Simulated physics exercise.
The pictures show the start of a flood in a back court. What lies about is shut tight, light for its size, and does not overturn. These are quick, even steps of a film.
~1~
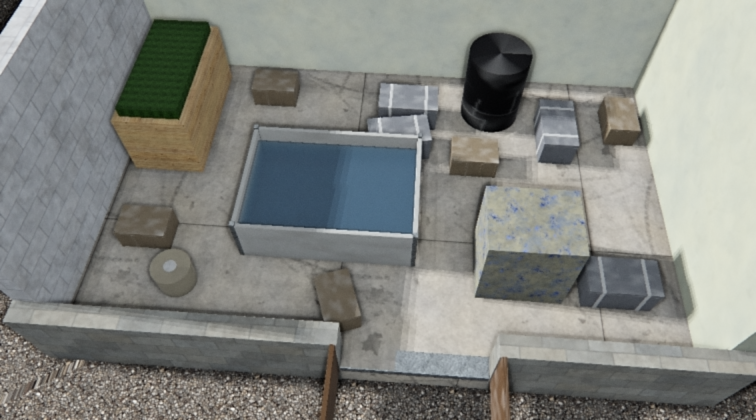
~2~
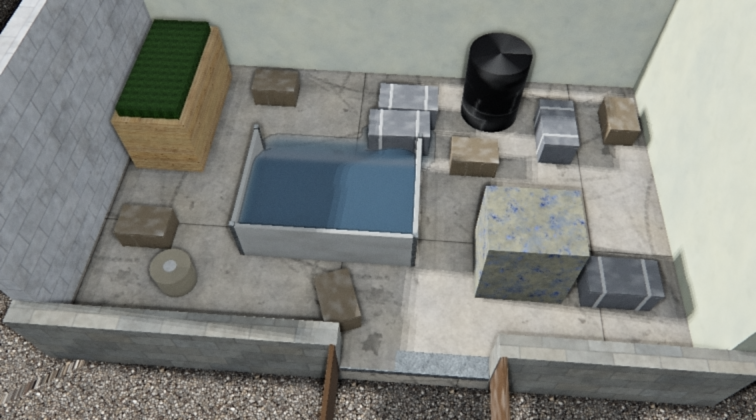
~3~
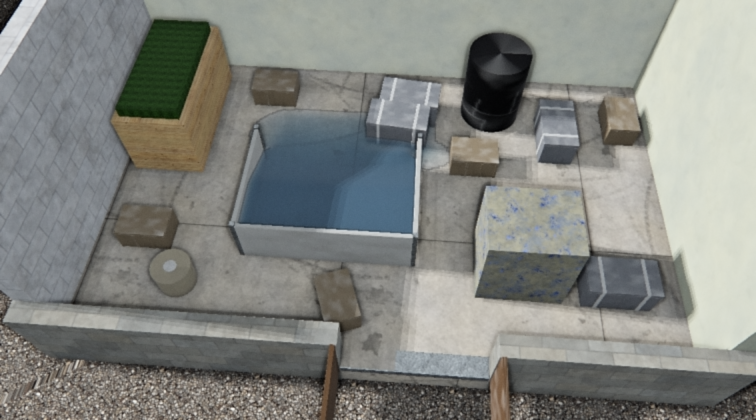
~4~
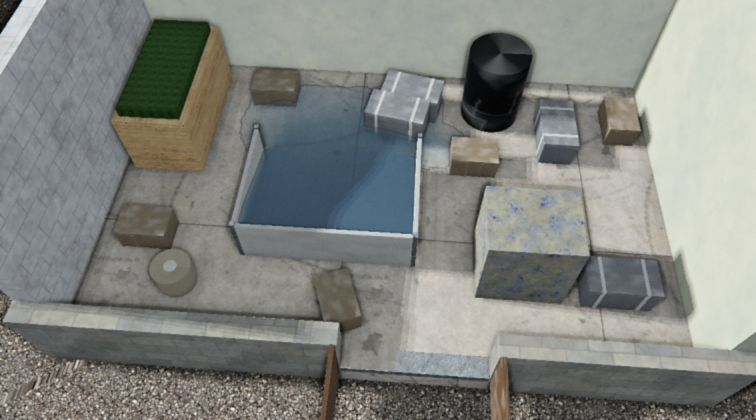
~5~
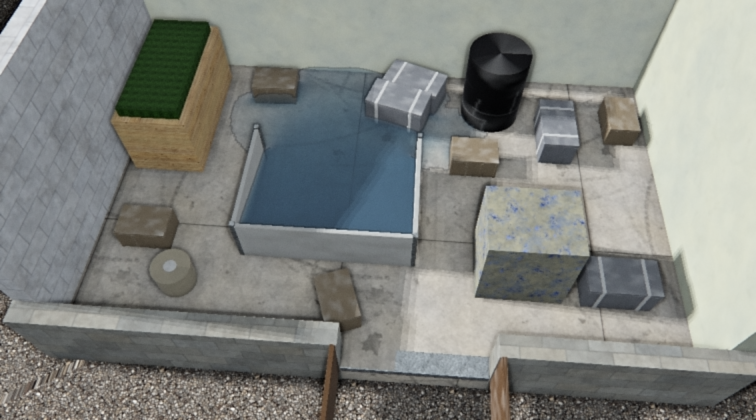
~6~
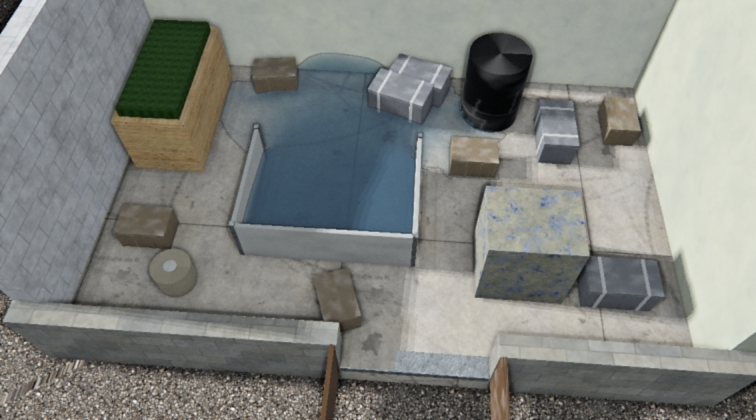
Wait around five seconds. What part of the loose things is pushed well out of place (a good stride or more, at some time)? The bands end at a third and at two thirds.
That comes to one to two thirds.
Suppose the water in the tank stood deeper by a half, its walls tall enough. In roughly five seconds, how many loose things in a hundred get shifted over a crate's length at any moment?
About 90 per cent.
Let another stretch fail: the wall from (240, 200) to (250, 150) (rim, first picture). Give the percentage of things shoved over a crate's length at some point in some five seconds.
Close to 40 %.
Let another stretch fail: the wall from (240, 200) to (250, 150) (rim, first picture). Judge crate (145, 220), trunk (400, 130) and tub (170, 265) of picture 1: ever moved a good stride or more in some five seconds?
In turn: Shifted that much, short of that, shifted that much.
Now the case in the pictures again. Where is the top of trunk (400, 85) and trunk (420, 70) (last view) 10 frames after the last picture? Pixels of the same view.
At about (430, 95) and (441, 53).
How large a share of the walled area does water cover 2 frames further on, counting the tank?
About 30 per cent.
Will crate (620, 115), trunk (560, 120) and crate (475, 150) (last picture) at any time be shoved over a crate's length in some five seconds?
In turn: Shifted that much, not that far, shifted that much.
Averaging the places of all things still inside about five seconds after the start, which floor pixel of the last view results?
Close to (411, 210).
A moment on, 2 of 10 are well off their spots; 3 afloat.
Next, 3 of 10 are well off their spots; 3 afloat.
Later, 4 of 10 are well off their spots; 3 afloat.
In the end, 4 of 10 are well off their spots, and 6 have been at some point; 7 afloat.
